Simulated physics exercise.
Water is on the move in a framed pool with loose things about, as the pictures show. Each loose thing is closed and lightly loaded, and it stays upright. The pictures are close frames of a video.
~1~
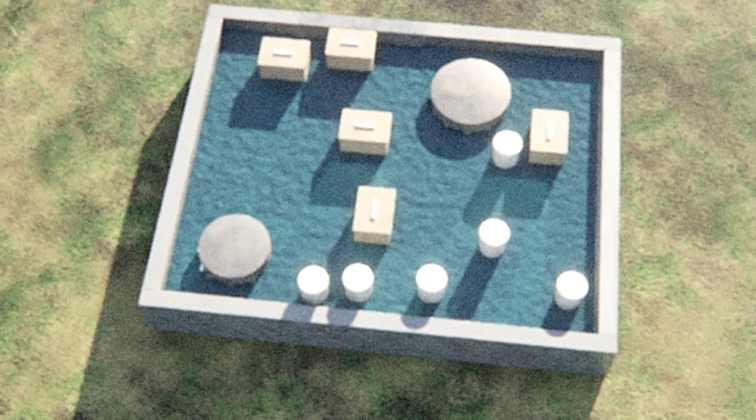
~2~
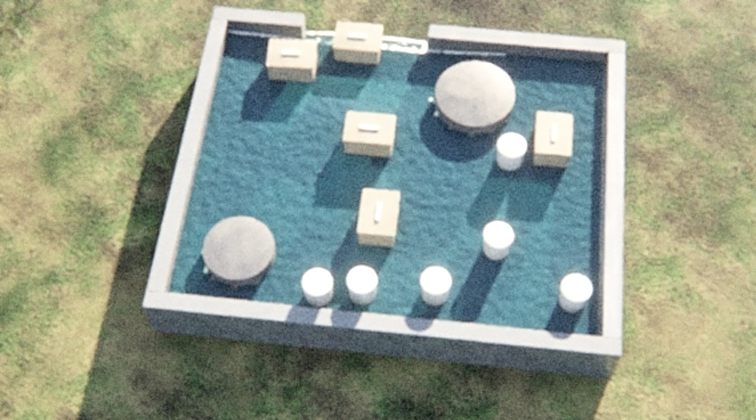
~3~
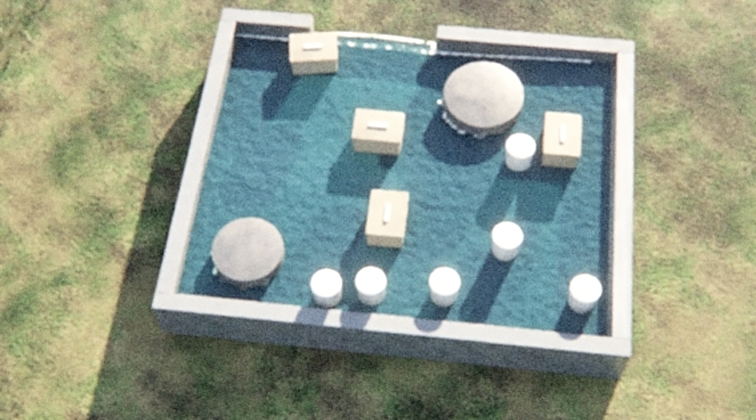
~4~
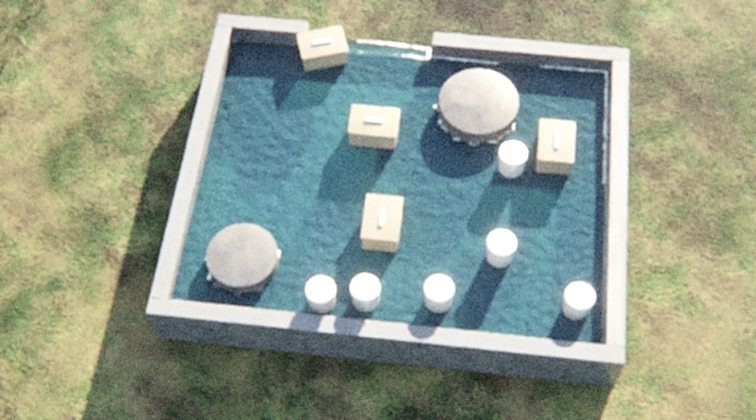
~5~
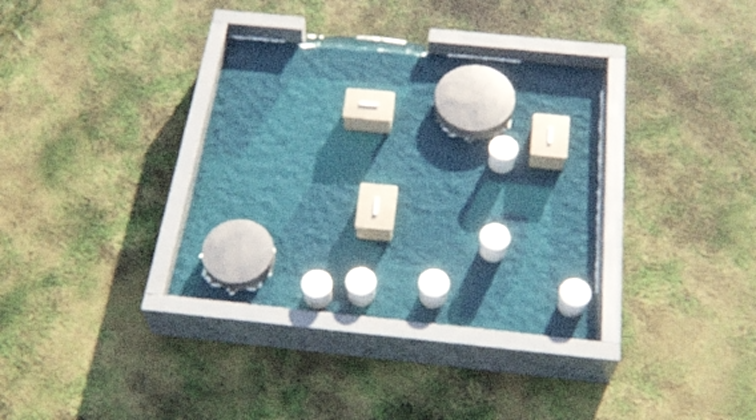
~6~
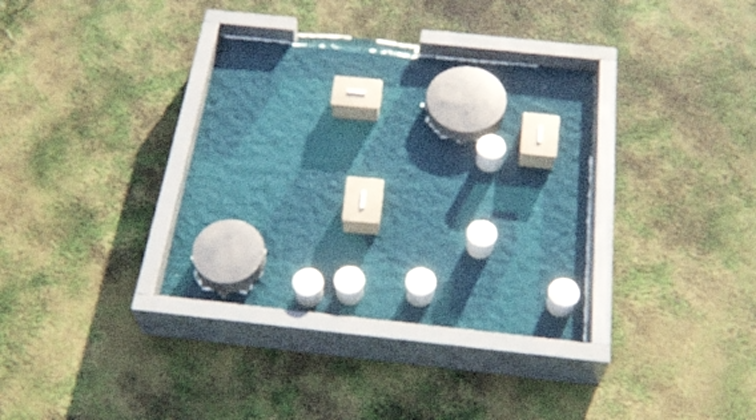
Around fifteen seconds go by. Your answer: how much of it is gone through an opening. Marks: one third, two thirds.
Result: Mid band.
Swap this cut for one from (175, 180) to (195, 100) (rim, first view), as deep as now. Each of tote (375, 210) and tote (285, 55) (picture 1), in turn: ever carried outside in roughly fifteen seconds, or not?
First lost, then lost.
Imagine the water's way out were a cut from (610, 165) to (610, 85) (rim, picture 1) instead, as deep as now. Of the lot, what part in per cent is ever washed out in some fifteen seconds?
Estimate: Close to 50 %.
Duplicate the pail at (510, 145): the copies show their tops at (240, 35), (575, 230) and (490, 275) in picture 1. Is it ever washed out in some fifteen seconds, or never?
Here's how it goes, in order: Gets out, then does not get out, then does not get out.
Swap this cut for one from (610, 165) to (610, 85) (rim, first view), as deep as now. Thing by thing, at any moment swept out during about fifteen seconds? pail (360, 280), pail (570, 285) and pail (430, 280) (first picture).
First one held back, second flushed away, third held back.
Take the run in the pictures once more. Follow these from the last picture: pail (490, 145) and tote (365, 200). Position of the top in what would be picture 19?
(422, 124) and (333, 137), approximately.
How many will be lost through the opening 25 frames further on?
That gives 3.
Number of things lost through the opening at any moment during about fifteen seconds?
5.
A moment on, 2 of 11 are out; 9 afloat.
Next, 3 of 11 are out; 8 afloat.
Later, 3 of 11 are out; 8 afloat.
In the end, 5 of 11 are out; 6 afloat.
